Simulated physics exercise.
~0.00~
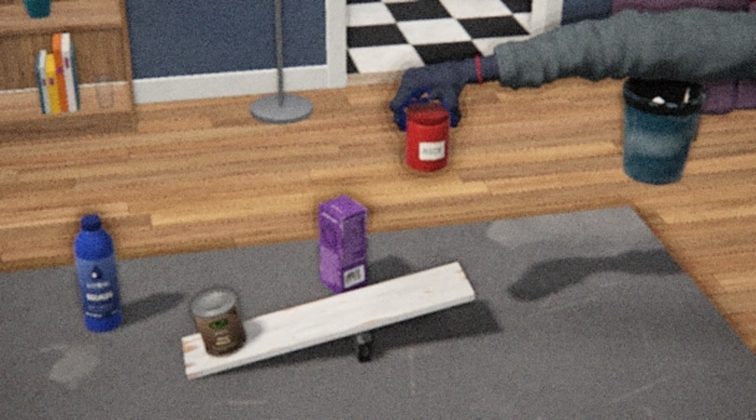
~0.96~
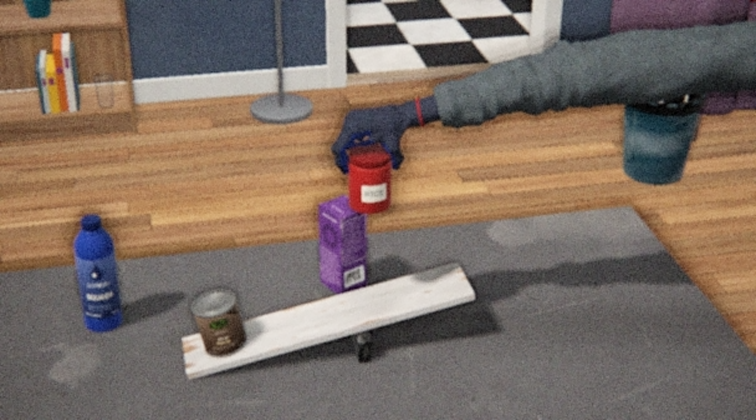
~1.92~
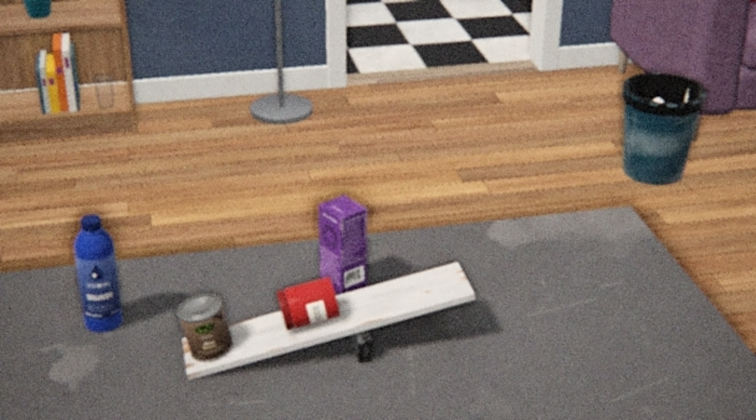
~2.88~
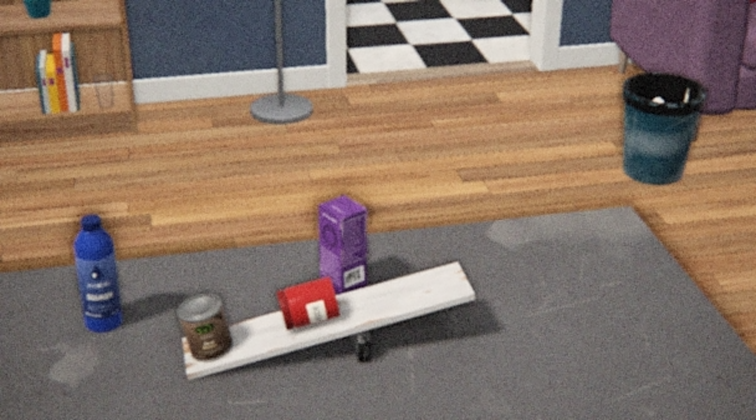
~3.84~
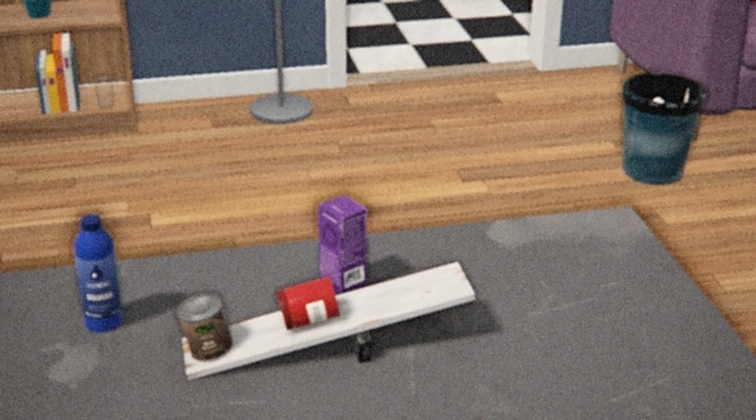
Red jar lowered by a gloved hand onto a tilted white plank, ending on its side near a slightly shifted brown tin.
